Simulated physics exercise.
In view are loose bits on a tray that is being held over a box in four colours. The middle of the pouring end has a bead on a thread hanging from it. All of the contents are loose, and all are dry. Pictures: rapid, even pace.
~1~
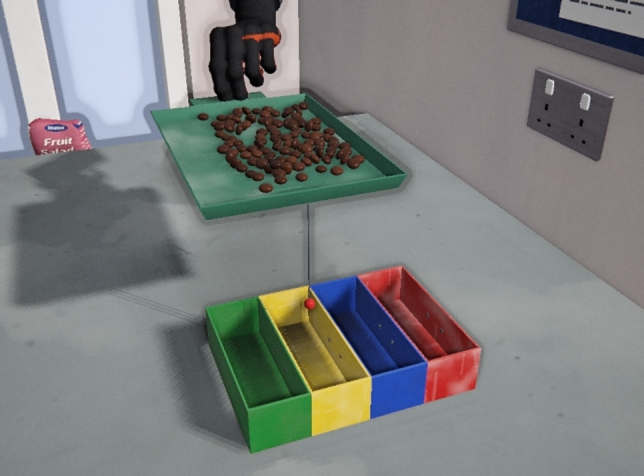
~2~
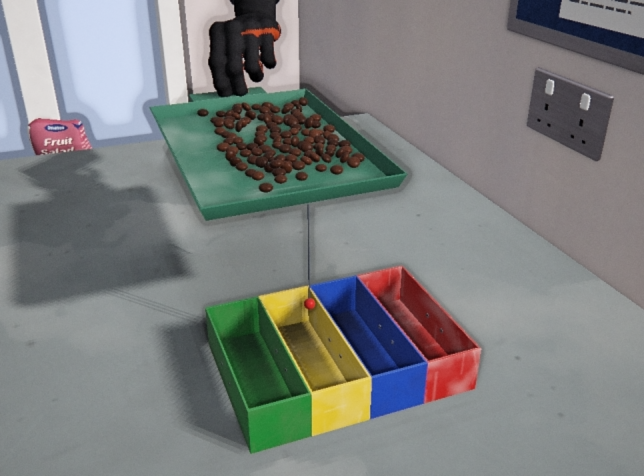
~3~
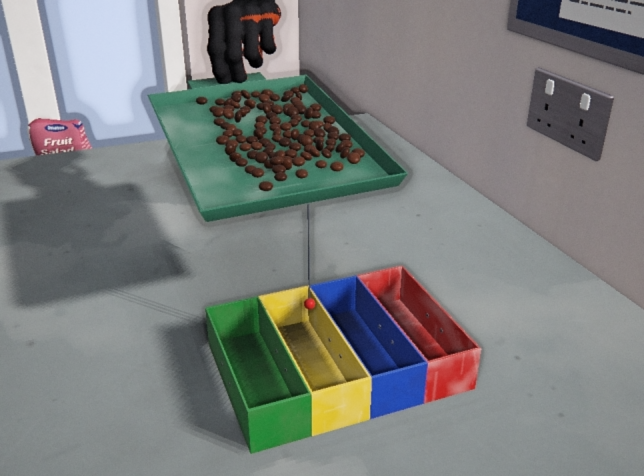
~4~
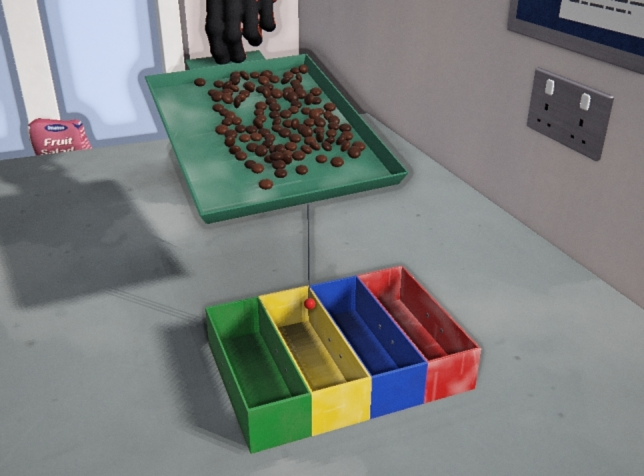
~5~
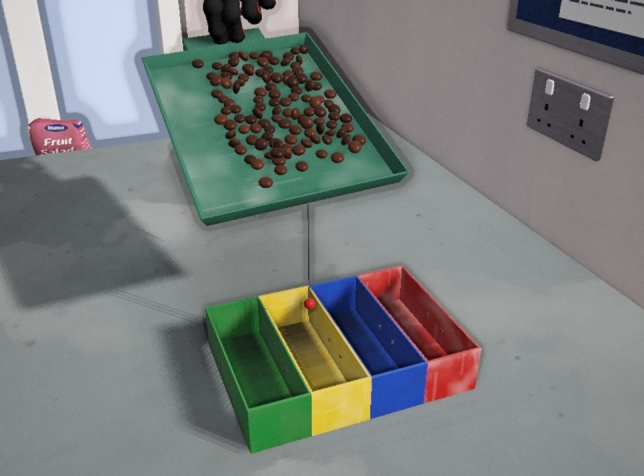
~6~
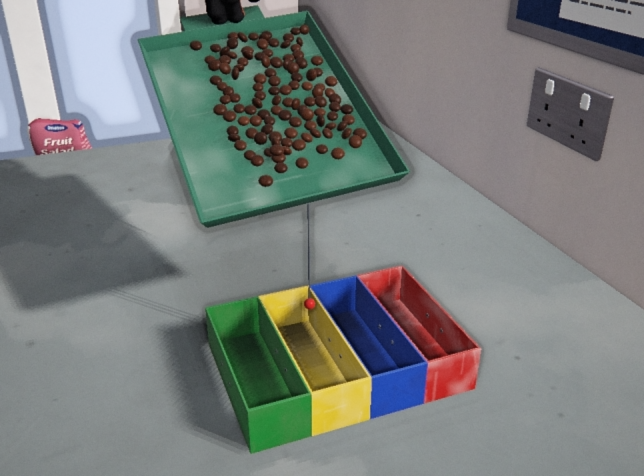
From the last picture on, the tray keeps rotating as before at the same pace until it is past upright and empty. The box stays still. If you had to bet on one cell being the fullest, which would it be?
I would bet on the green cell.
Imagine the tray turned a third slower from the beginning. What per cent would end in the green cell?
That works out at about 40 percent.
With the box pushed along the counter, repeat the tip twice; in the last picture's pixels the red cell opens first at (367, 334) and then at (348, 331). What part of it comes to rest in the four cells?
100 %, 90 %.
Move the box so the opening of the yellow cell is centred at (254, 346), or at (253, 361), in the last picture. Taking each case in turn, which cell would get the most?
So it's the yellow one for the first shift and the yellow one for the second.
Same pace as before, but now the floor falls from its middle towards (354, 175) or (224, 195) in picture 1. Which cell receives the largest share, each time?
Try 1 - the red one; try 2 - green.
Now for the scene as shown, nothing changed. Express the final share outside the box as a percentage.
Close to 30 percent, I reckon.
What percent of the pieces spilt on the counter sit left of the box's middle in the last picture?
Reading: Around 80 %.
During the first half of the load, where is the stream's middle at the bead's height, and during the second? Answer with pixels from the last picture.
At (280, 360) for the first part, then at (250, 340) for the others.
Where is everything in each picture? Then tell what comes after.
Corners of the pouring end at (205, 204) and (399, 173), level; middle of the load at (277, 143), flat chocolate drops; bead on its thread at (309, 304); green cell at (280, 419); yellow cell at (341, 402); blue cell at (398, 386); red cell at (452, 372), in the first frame.
Corners of the pouring end at (205, 205) and (399, 172), level; middle of the load at (277, 141), in the second frame.
Corners of the pouring end at (205, 207) and (399, 171), tipped barely, lowest at the left corner; middle of the load at (277, 133), in the third frame.
Corners of the pouring end at (205, 210) and (400, 170), tipped a little, lowest at the left corner; middle of the load at (277, 122), in the fourth frame.
Corners of the pouring end at (205, 213) and (401, 169), tipped clearly, lowest at the left corner; middle of the load at (277, 111), in the fifth frame.
Corners of the pouring end at (206, 216) and (401, 169), tipped clearly, lowest at the left corner; middle of the load at (277, 100); green cell at (280, 419); yellow cell at (341, 402); blue cell at (398, 386); red cell at (452, 372), in the sixth frame.
Soon, tray tipped steeply; about two thirds on the tray; a stray few in the green cell; about a quarter falling or outside the box.
A while on, tray tipped past a quarter turn; about a third in the green cell; about a quarter in the yellow cell; a small part in the blue cell; about a third falling or outside the box.
Towards the end, tray tipped past a quarter turn; about a third in the green cell; about a quarter in the yellow cell; a small part in the blue cell; about a third falling or outside the box.
Finally, tray tipped past a quarter turn; about a third in the green cell; about a quarter in the yellow cell; a small part in the blue cell; none in the red cell; about a third outside the box.
